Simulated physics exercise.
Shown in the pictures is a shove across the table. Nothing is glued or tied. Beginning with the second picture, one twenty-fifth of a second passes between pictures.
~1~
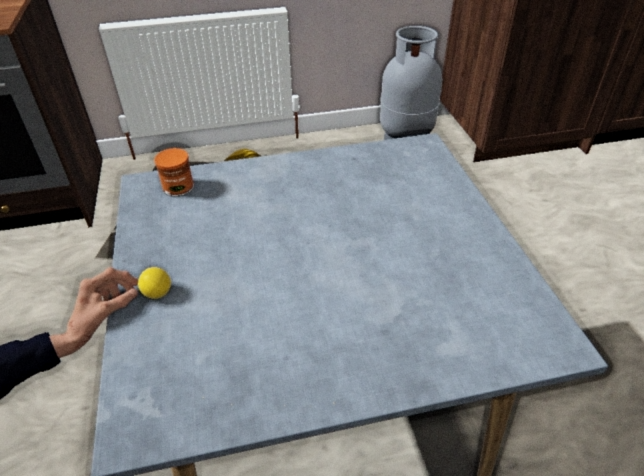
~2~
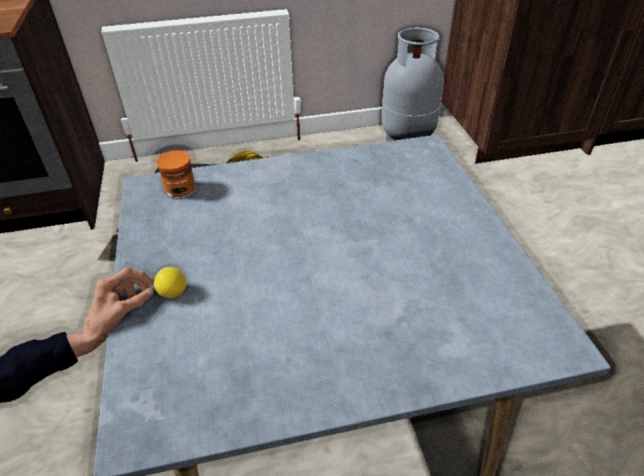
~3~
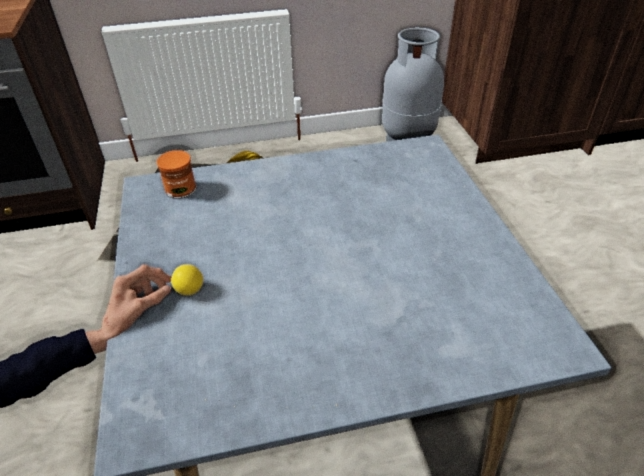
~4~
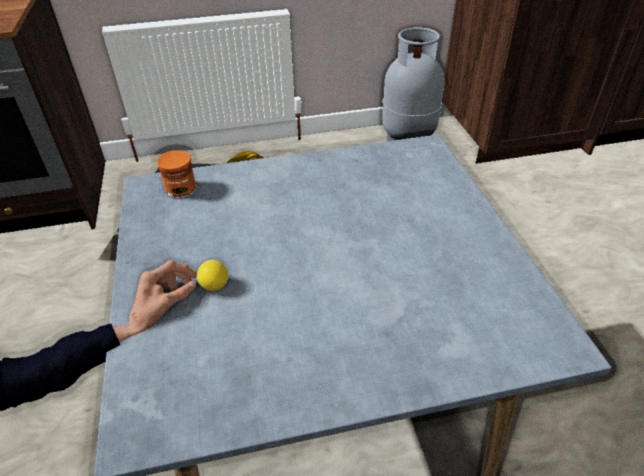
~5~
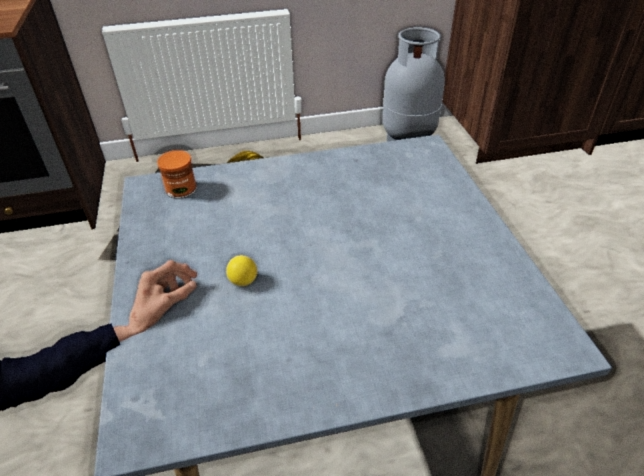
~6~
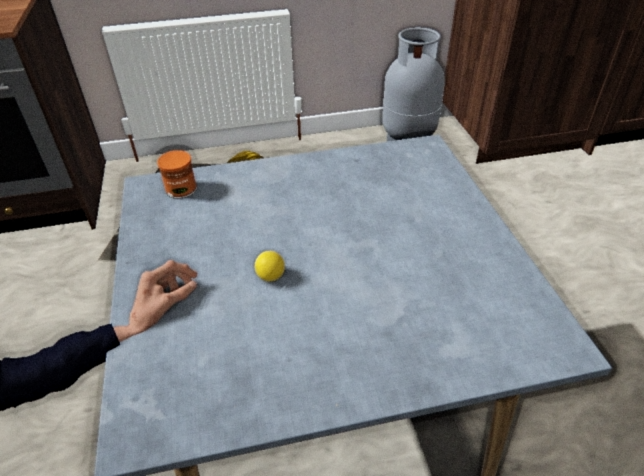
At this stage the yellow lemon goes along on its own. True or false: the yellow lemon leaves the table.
True.
Then, 0.20 s on from there, yellow lemon shifted well along near (399, 245).
Then, 0.50 s on from there, yellow lemon now off the table.
Then, 0.90 s on from there, things are still on the move.
In the end, off the table, yellow lemon.
